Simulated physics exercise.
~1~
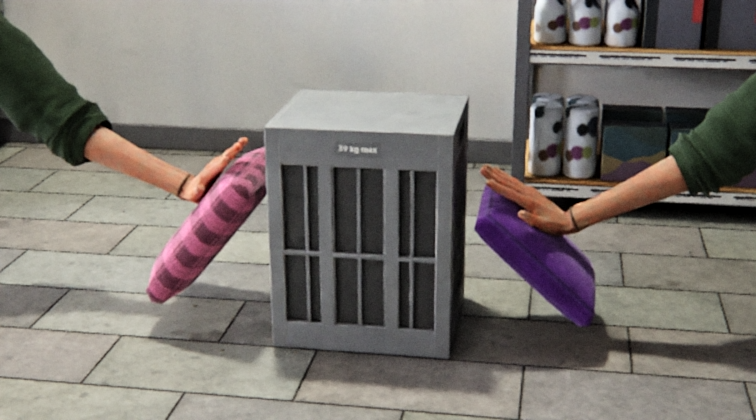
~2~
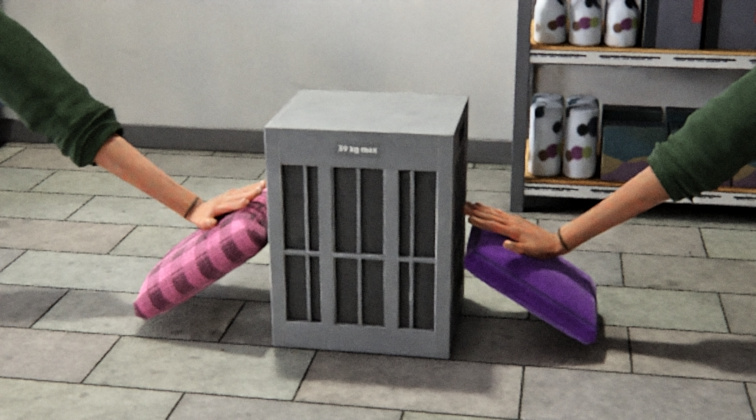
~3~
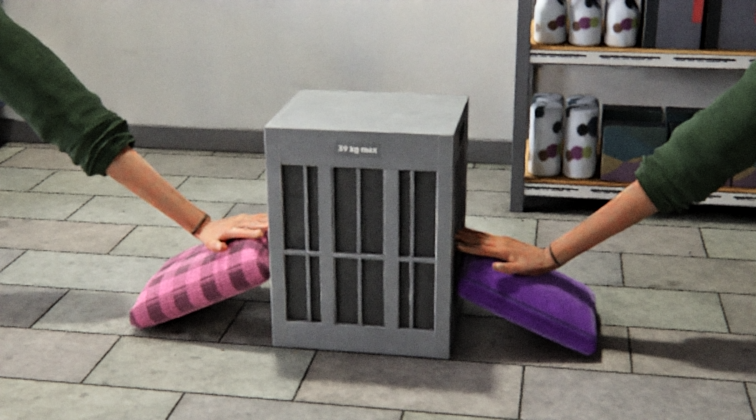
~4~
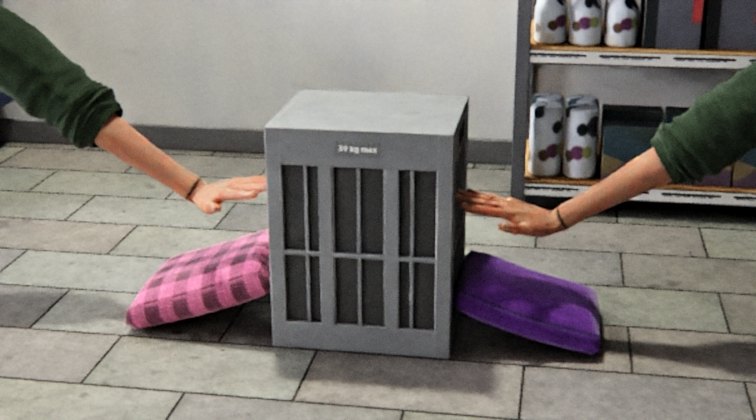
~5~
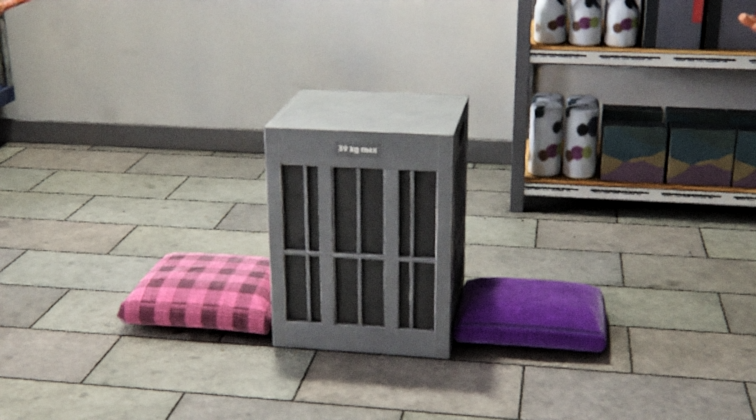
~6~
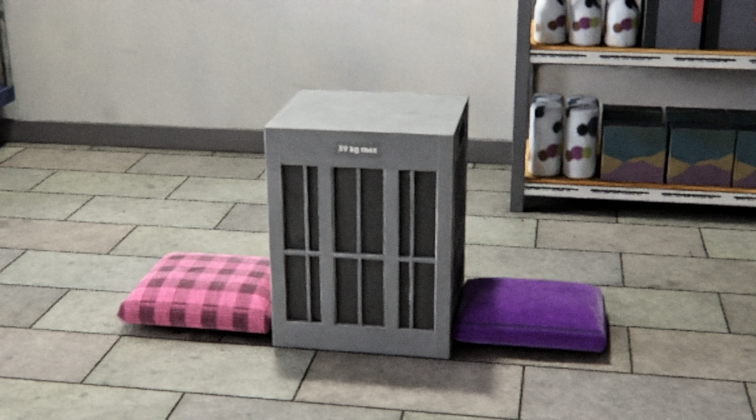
A pink checked cushion and a purple soft bag tilt against opposite sides of a grey crate, the cushion on the left and the bag on the right, each held by a hand from a green-sleeved arm. The hands press down, and both items tip lower toward the bare tiled floor. The hands then let go and draw back, leaving the two still slightly slanted beside the crate. As the arms withdraw, the cushion and bag settle down flat. They end lying still on either side of the crate, which never moves.
